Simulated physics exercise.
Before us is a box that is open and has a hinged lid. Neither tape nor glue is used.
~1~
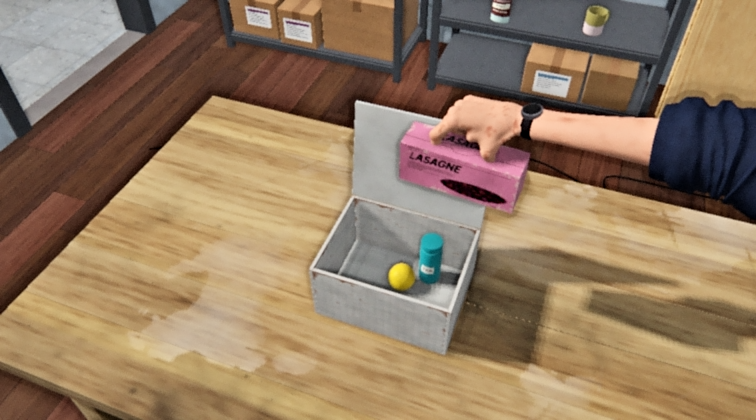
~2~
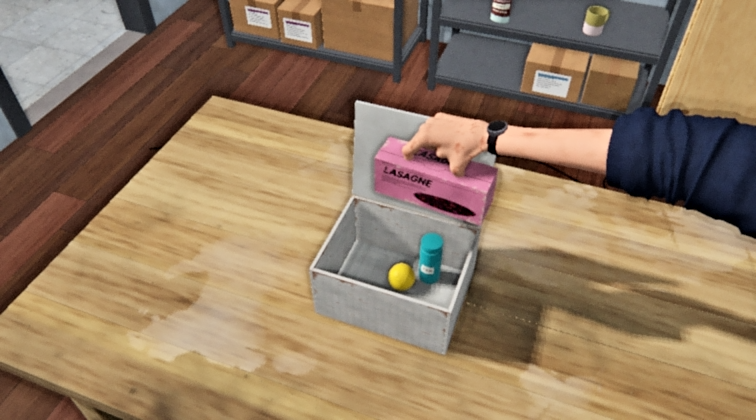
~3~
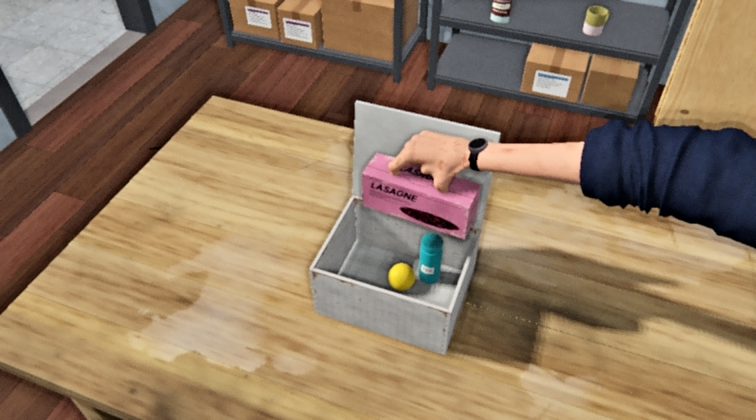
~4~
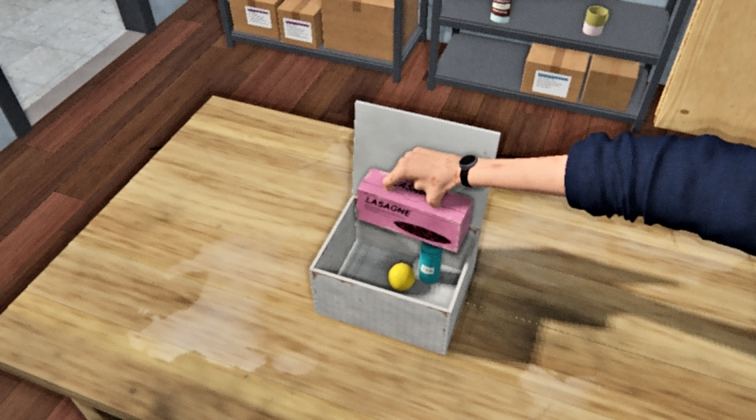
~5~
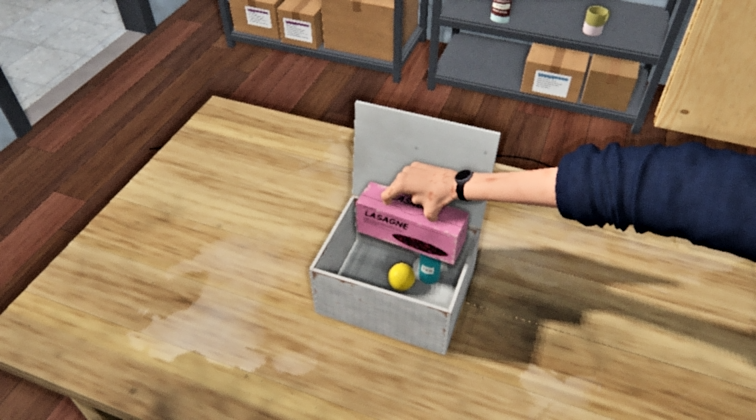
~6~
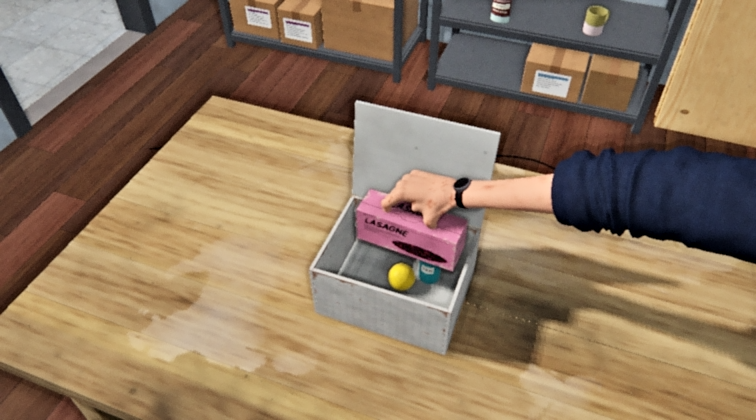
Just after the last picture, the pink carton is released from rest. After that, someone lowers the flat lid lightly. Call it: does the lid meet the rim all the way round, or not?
It meets the rim all the way round.
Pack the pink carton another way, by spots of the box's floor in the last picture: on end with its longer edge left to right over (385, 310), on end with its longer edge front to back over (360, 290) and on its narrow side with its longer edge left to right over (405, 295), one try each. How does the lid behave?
So, first it won't go down, then it won't go down, and finally it goes down fine.
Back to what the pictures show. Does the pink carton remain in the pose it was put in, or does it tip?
The pink carton ends up leaning.
Then, 0.60 s later than the last frame, pink carton upside down near (384, 277); yellow lemon moved about its own width.
Then, 1.50 s later than the last frame, lid 68° above the rim; pink carton upside down near (385, 279); yellow lemon moved about its own width.
Then, 1.90 s later than the last frame, lid 16° above the rim; pink carton upside down near (385, 279); yellow lemon moved about its own width.
When it is over, lid shut; lying over in the box, pink carton; moved from the start, yellow lemon; turquoise shaker as before. End places, in pixels of the last picture, pink carton near (385, 279).
